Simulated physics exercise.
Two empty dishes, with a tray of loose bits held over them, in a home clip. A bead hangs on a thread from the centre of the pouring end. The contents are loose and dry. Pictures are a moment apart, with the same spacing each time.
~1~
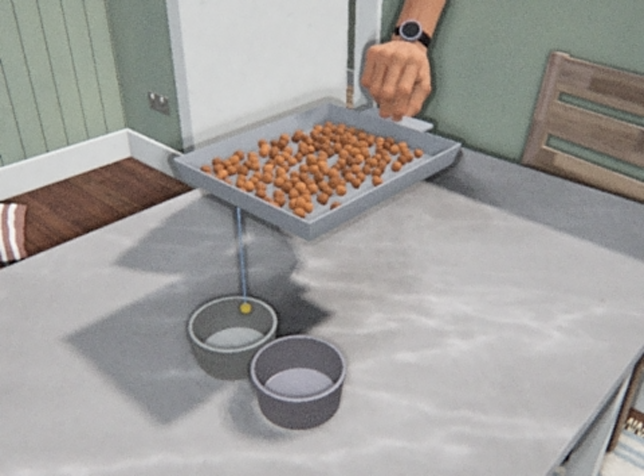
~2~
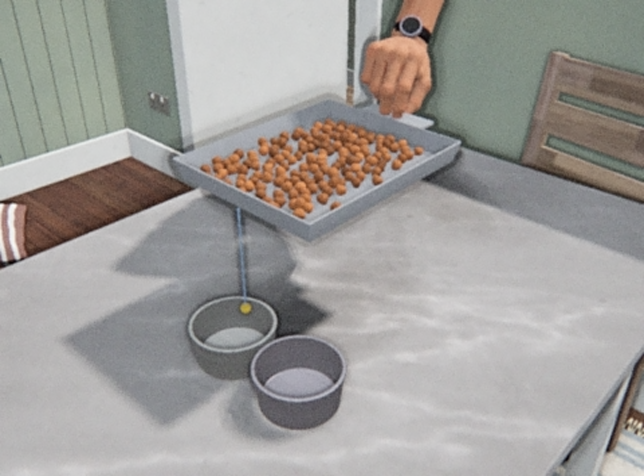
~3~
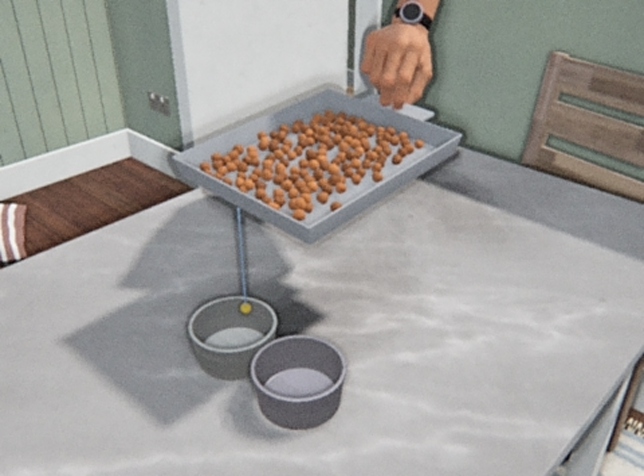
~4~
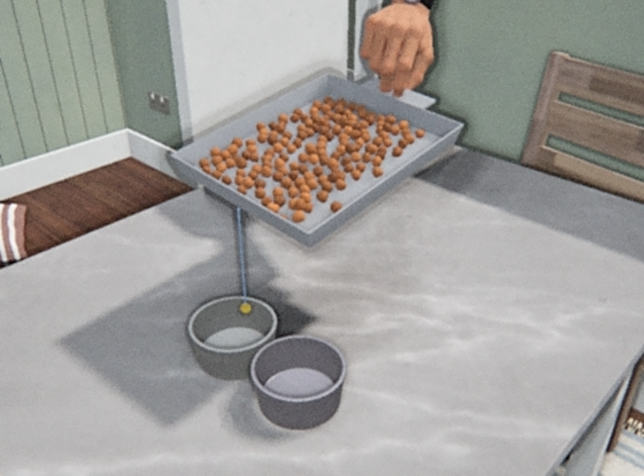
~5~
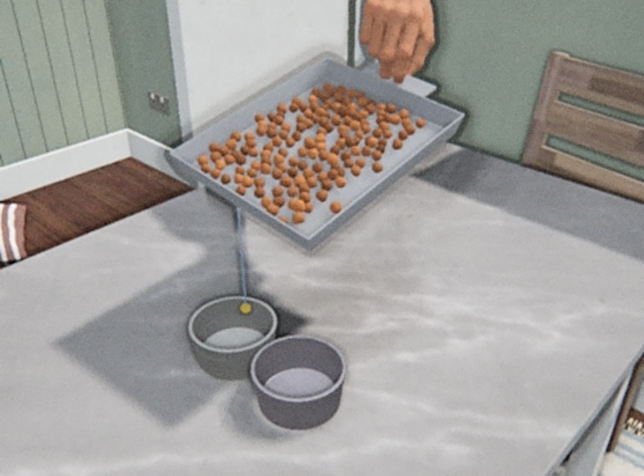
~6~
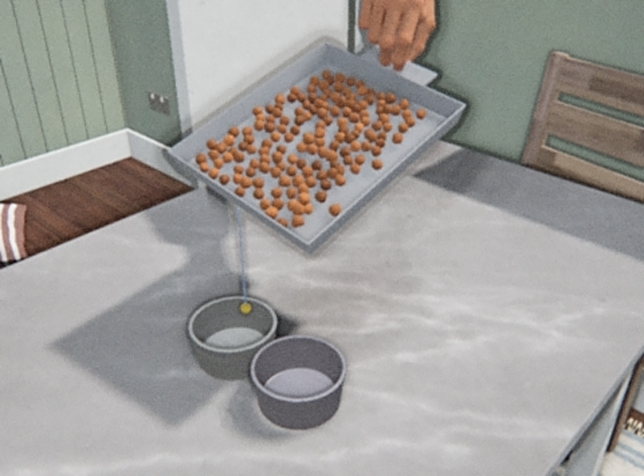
A hand wearing a dark watch held a grey tray of hazelnuts above two empty round dishes on a table, then slowly raised its far end, tilting the tray toward its near right corner.
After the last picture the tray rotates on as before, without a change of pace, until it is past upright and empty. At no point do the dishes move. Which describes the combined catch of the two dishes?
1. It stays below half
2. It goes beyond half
It goes beyond half (2).
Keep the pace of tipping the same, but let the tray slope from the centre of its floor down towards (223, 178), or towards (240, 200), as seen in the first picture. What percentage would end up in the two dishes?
I'd say some 10 in a hundred at first, then 20 in a hundred.
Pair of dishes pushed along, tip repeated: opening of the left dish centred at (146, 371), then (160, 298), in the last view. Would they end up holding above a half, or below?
Well, a minority share the first time and a minority share the next.
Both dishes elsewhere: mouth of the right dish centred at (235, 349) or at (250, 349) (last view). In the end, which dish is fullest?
Right side first, Right side second.
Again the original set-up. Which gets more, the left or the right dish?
The right-positioned one, it's fuller.
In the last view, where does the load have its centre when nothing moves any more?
Around (289, 394).
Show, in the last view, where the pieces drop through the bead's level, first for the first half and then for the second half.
Near (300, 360) and later near (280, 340).
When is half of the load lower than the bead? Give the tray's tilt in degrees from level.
Roughly 115 degrees of turn.
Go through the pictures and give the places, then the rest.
In the first picture, corners of the pouring end near (181, 159) and (309, 219), level; middle of the load near (312, 164), hazelnuts; left dish near (201, 356); right dish near (266, 404); bead on its thread near (246, 308).
In the second picture, corners of the pouring end near (181, 158) and (309, 220), level; middle of the load near (312, 162).
In the third picture, corners of the pouring end near (180, 157) and (309, 223), tipped barely, lowest at the right corner; middle of the load near (312, 158).
In the fourth picture, corners of the pouring end near (179, 154) and (308, 228), tipped a little, lowest at the right corner; middle of the load near (311, 151).
In the fifth picture, corners of the pouring end near (177, 152) and (308, 233), tipped a little, lowest at the right corner; middle of the load near (311, 144).
In the sixth picture, corners of the pouring end near (176, 150) and (308, 237), tipped clearly, lowest at the right corner; middle of the load near (310, 139); left dish near (201, 356); right dish near (266, 404).
Shortly afterwards, tray tipped steeply; all but a few on the tray; only a few in the air.
Next, tray tipped past a quarter turn; all but a few on the tray; only a few outside both; a little in the air.
Some moments later, tray tipped past a quarter turn; near two thirds in the right dish; only a few in the left dish; near a third outside both.
In the end, tray tipped past a quarter turn; near two thirds in the right dish; only a few in the left dish; near a third outside both.
